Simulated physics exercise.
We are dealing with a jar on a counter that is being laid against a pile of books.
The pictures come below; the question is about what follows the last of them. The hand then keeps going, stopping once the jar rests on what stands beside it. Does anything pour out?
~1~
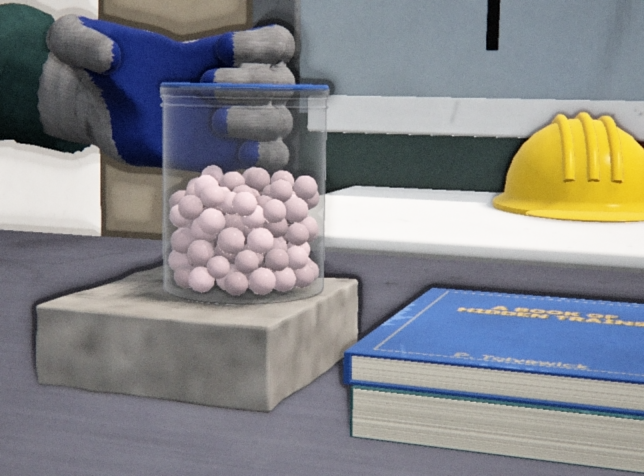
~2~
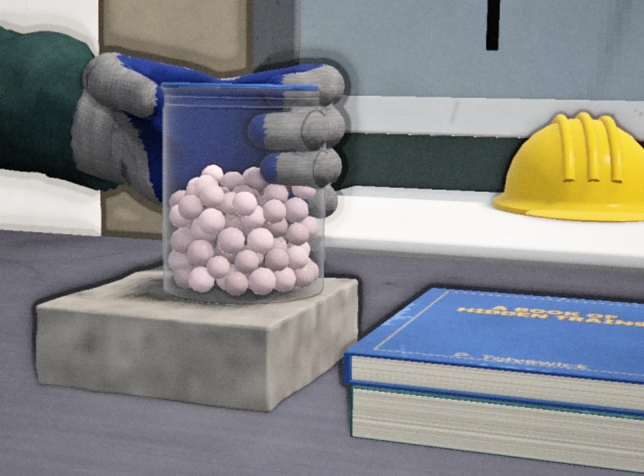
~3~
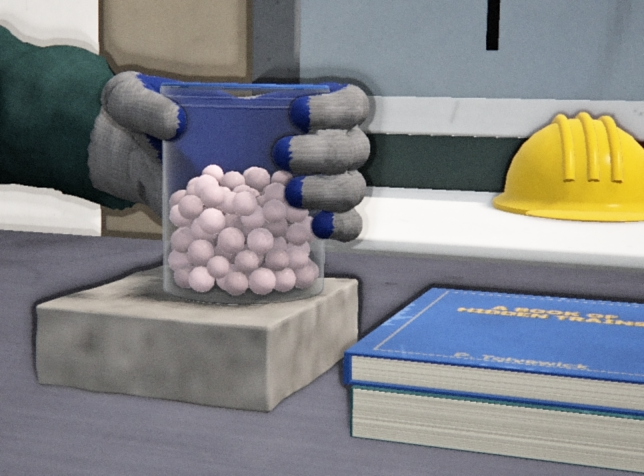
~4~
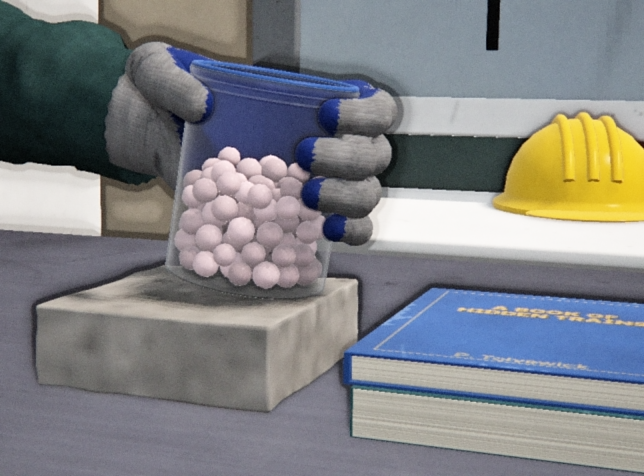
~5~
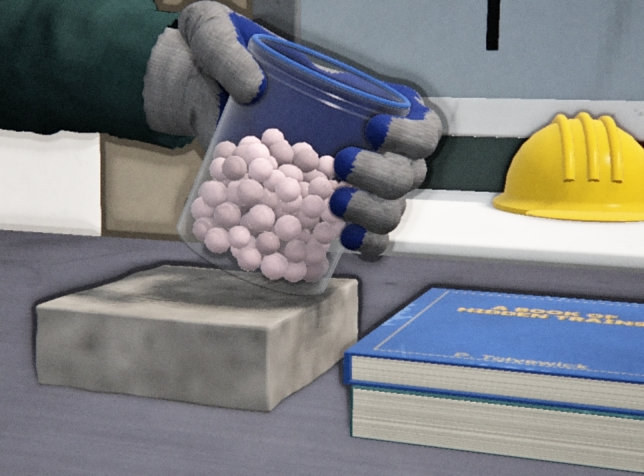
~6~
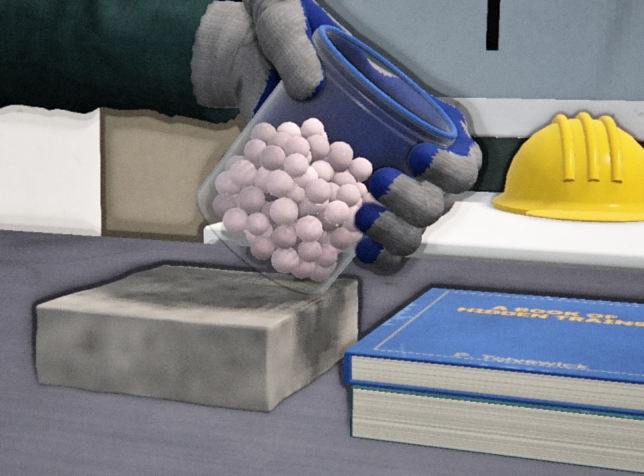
That's going to be a messy lean with some lost.
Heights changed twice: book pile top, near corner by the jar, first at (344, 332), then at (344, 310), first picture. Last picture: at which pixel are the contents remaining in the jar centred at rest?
Centre at rest, last picture: Try 1 about (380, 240); try 2 about (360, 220).
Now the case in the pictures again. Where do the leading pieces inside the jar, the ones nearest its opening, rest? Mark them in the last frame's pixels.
(537, 316).
Then, 0.46 s after the last picture, the jar leans 71°; everything is still inside.
Then, 0.87 s after the last picture, the jar leans 97°; a small part of the sugar pearls out of it.
Then, 1.21 s after the last picture, the jar rests on the book pile at 98°; about a quarter of the sugar pearls out of it.
By the end, the jar rests on the book pile at 98°; about a third of the sugar pearls out of it.
